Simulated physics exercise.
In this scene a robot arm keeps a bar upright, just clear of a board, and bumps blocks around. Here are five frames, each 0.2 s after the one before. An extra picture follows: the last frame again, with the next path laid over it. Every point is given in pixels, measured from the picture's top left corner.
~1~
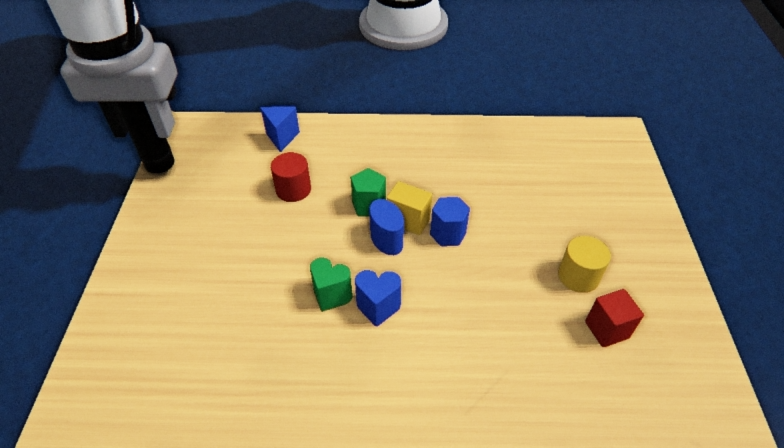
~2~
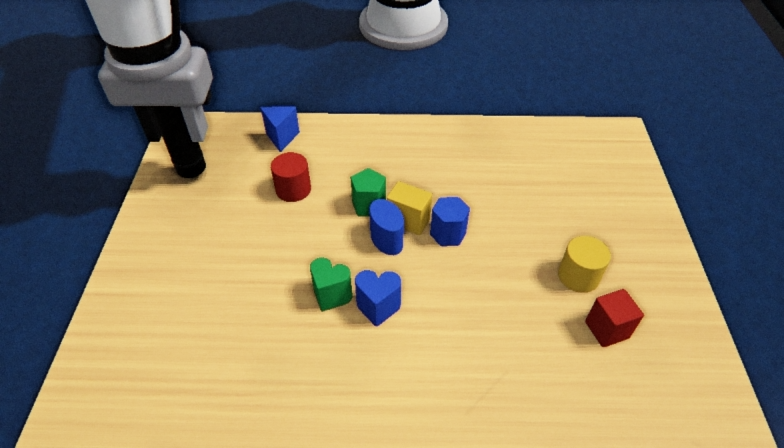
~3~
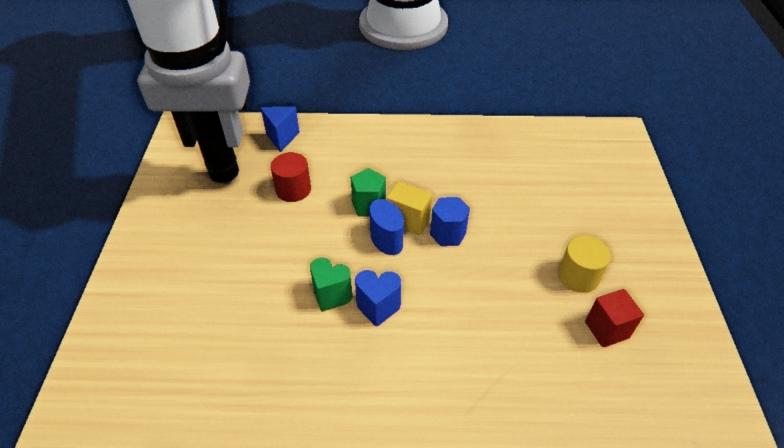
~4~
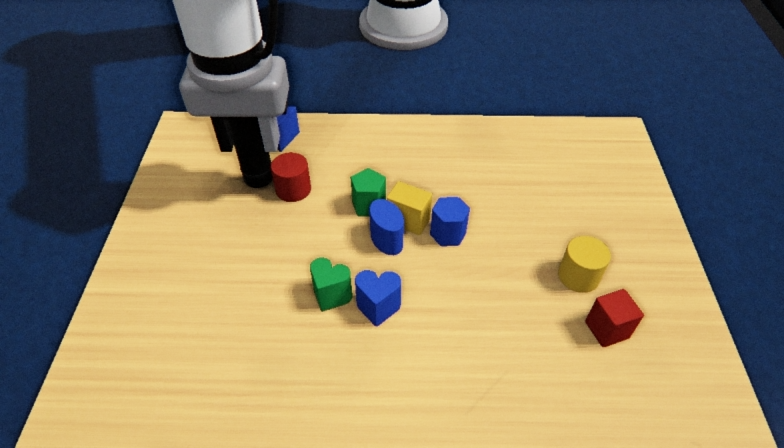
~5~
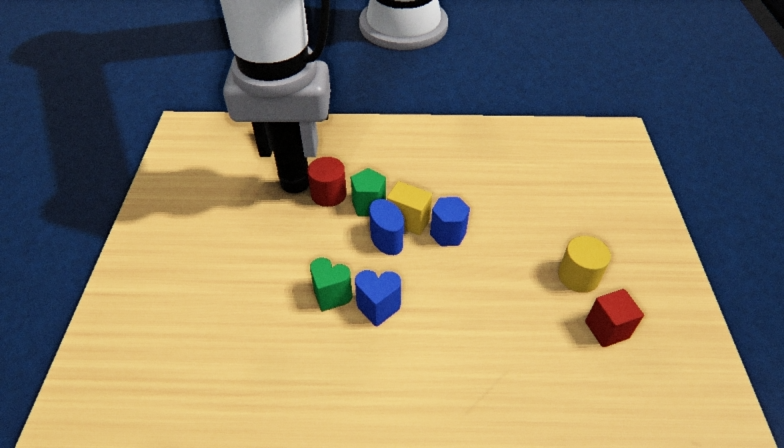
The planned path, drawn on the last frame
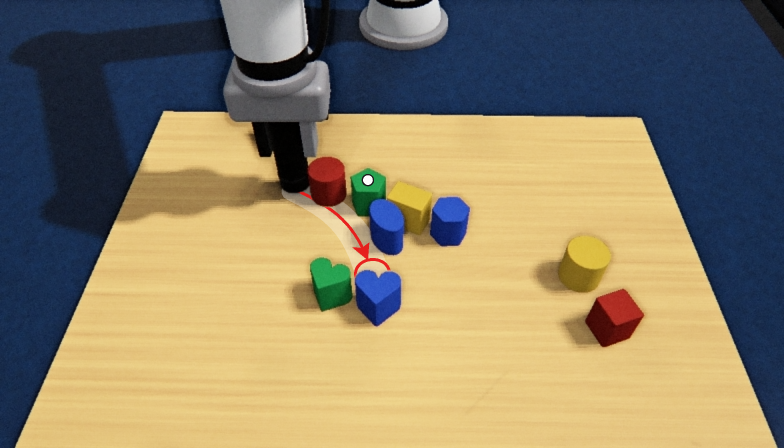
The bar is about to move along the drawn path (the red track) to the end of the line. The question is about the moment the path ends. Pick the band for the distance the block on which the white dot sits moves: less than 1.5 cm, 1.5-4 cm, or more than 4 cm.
Displacement: 1.5 to 4 cm.
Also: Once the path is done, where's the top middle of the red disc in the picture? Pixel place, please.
I'd say the red disc ends with its top centre at (361, 172).
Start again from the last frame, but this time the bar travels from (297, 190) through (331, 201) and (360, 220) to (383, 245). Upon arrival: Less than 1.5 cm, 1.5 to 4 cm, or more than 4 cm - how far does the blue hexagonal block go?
Shift of under 1.5 cm.
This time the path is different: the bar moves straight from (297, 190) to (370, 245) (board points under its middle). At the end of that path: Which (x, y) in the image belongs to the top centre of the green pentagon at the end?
Answer: (388, 176).
The drawn path runs from (297, 190) via (331, 209) and (357, 237), ending at (372, 273); the dot is on the green pentagon.
On the path given first. One third of the way, bar (330, 203); red disc (359, 172); green pentagon (394, 175), turned 35° clockwise; yellow rectangle (415, 196), turned 20° clockwise.
Two thirds of the way, bar (356, 231); red disc (361, 172); green pentagon (396, 175), turned 30° clockwise; yellow rectangle (415, 196), turned 25° clockwise.
At the end, bar (372, 267); red disc (361, 172); green pentagon (396, 175), turned 30° clockwise; blue elliptical block (393, 216); yellow rectangle (415, 196), turned 25° clockwise; blue hexagonal block not moved.
